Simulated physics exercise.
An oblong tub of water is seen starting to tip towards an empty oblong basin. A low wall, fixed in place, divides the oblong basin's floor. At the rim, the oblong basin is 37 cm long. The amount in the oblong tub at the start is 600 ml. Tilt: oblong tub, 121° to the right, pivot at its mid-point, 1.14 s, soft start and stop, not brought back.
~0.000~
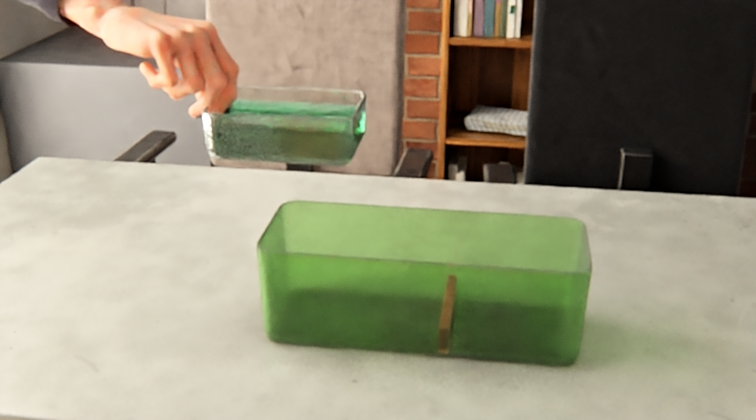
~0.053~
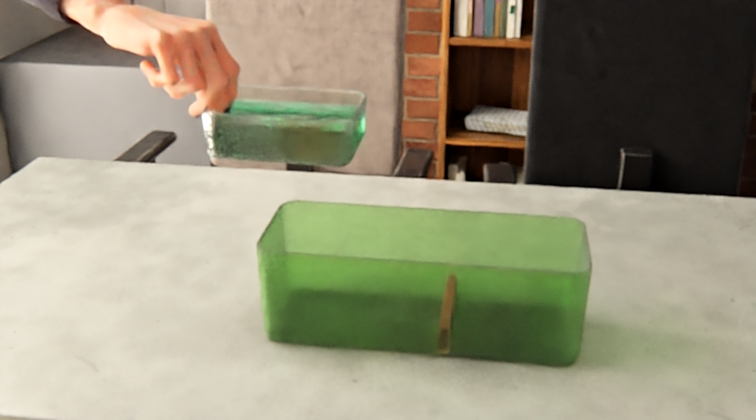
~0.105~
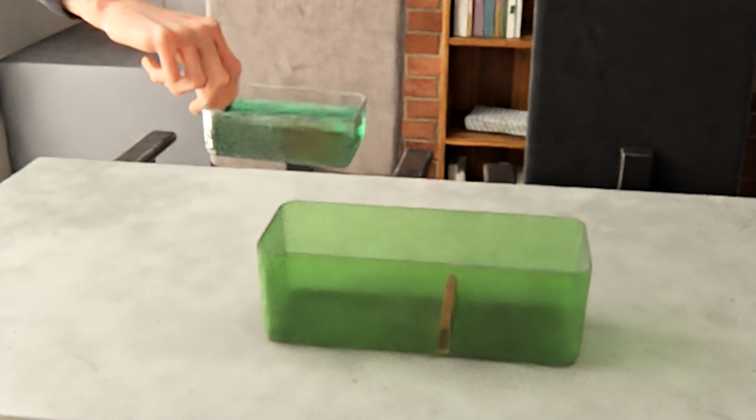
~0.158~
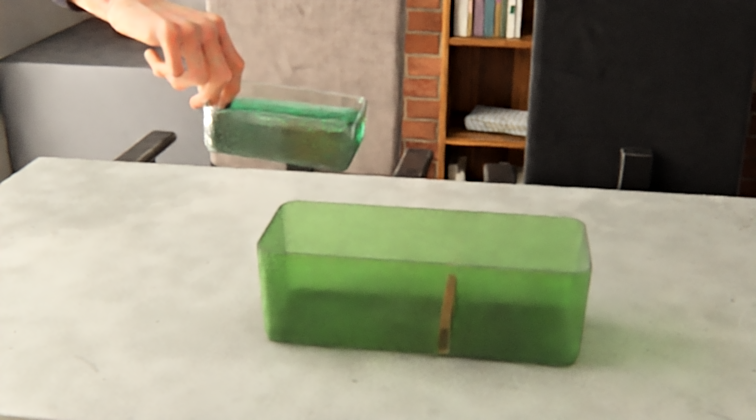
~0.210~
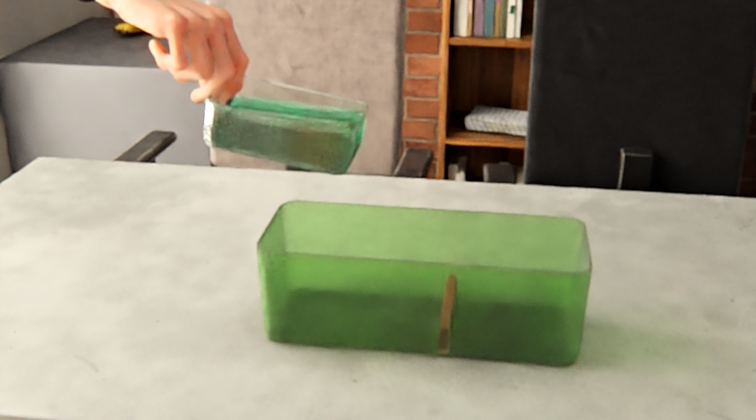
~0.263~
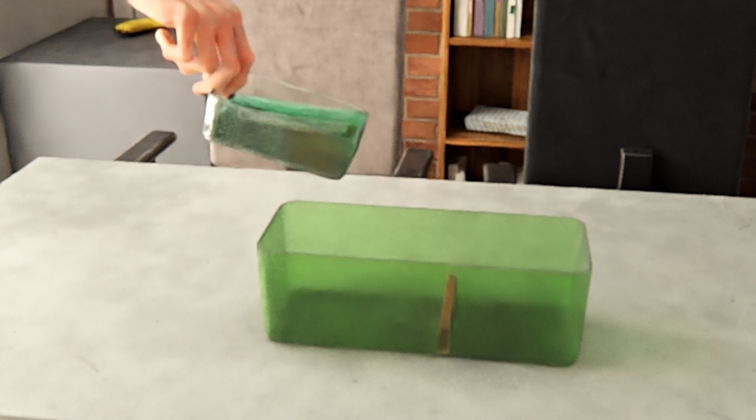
Above a pale table with a long, empty green basin divided by a low wall, a hand held a clear oblong tub of greenish water and slowly tilted its right end slightly downward.
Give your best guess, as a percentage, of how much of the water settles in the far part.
I would say 11 per cent of it settles there.
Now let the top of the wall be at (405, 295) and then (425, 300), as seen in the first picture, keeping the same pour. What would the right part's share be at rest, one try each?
I'd say 55 percent on the first go, 30 percent on the next.
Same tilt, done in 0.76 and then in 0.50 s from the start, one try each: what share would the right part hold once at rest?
About 20 %, then about 25 %.
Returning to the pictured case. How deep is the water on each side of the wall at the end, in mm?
On the left it stands about 18 mm, on the right about 4 mm.
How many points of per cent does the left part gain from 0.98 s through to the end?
Roughly 3 in a hundred.
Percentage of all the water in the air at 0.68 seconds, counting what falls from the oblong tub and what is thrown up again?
Share: Roughly 34 per cent.
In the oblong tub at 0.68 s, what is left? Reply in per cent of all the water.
I'd estimate some 14 % remains.
After 0.68 s the tilt is 78° and 14 per cent is still to pour, 49 is left of the wall and 1 right of it.
After 0.98 s the tilt is 115° and 1 per cent is still to pour, 79 is left of the wall and 10 right of it.
After 1.30 s the tilt is 121° and 0 per cent is still to pour, 83 is left of the wall and 11 right of it.
After 1.64 s the tilt is 121° and 0 per cent is still to pour, 83 is left of the wall and 11 right of it.
In the end 83 per cent lies left of the wall, 11 right of it and 7 outside.
